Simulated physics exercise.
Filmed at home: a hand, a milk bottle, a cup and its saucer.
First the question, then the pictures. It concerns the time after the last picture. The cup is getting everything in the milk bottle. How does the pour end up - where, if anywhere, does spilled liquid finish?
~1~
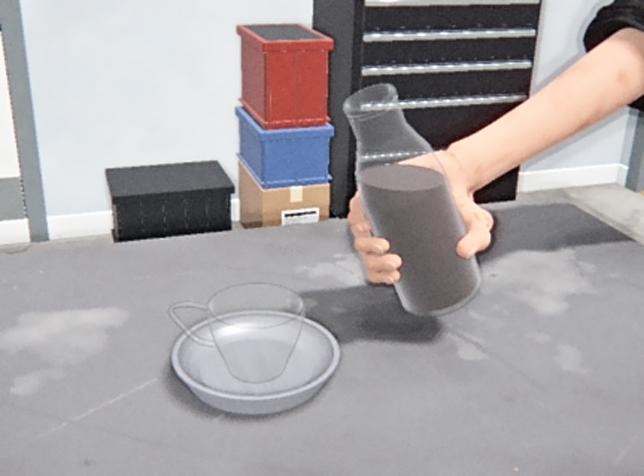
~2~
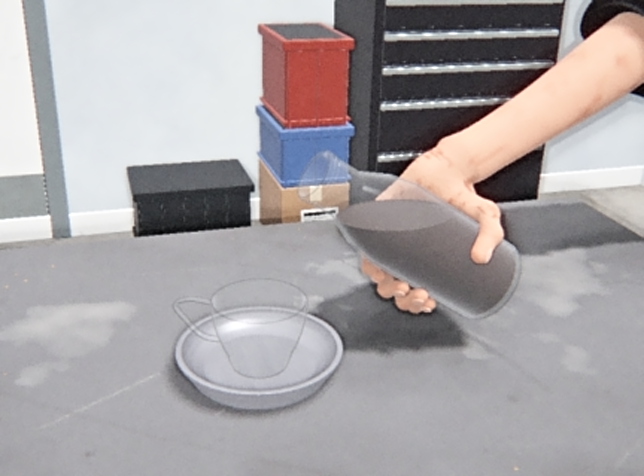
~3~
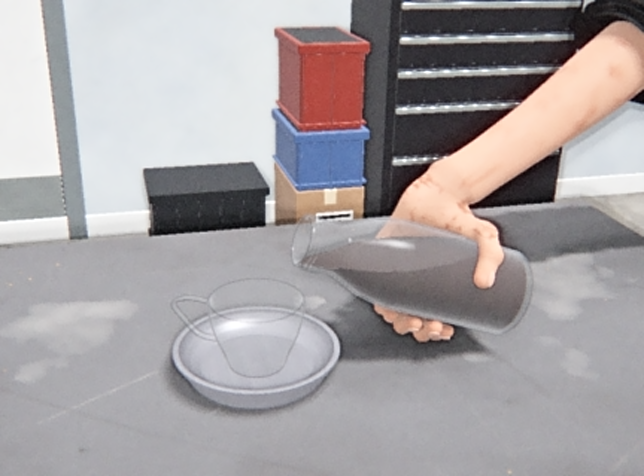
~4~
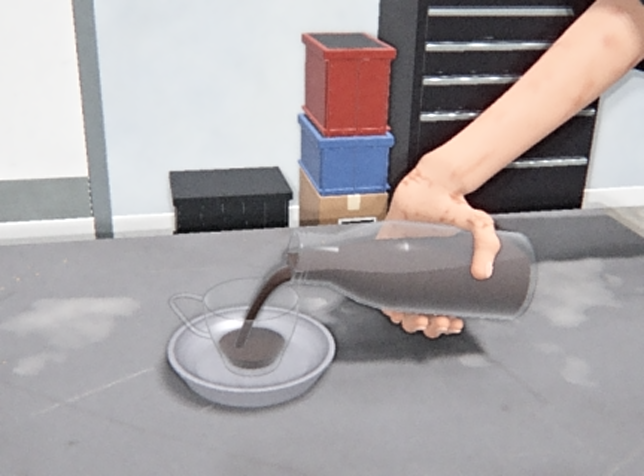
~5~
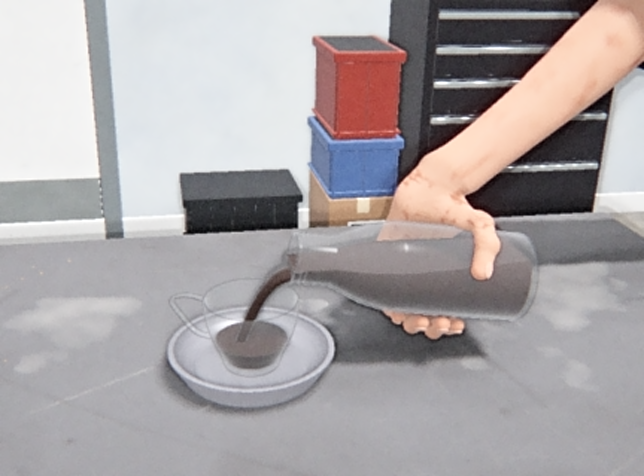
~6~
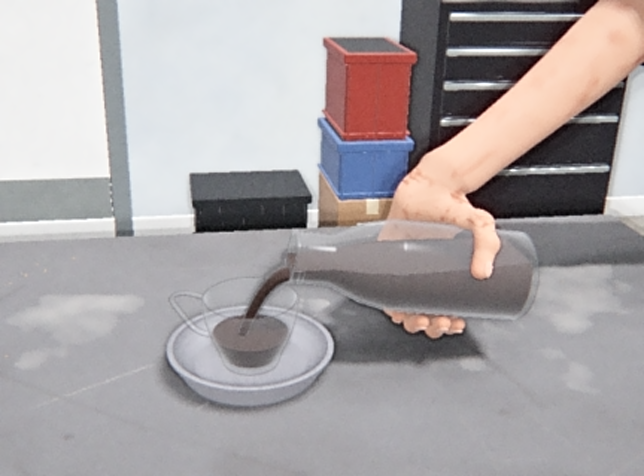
It gets past the saucer as well.
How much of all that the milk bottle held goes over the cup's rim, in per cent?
I'd put it at about 60 %.
Soon after, the cup is full to the brim; the saucer is wet, with room to spare.
Later, the cup is full to the brim; the saucer is full and running over.
In the end, the cup is full to the brim; the saucer is full and running over.
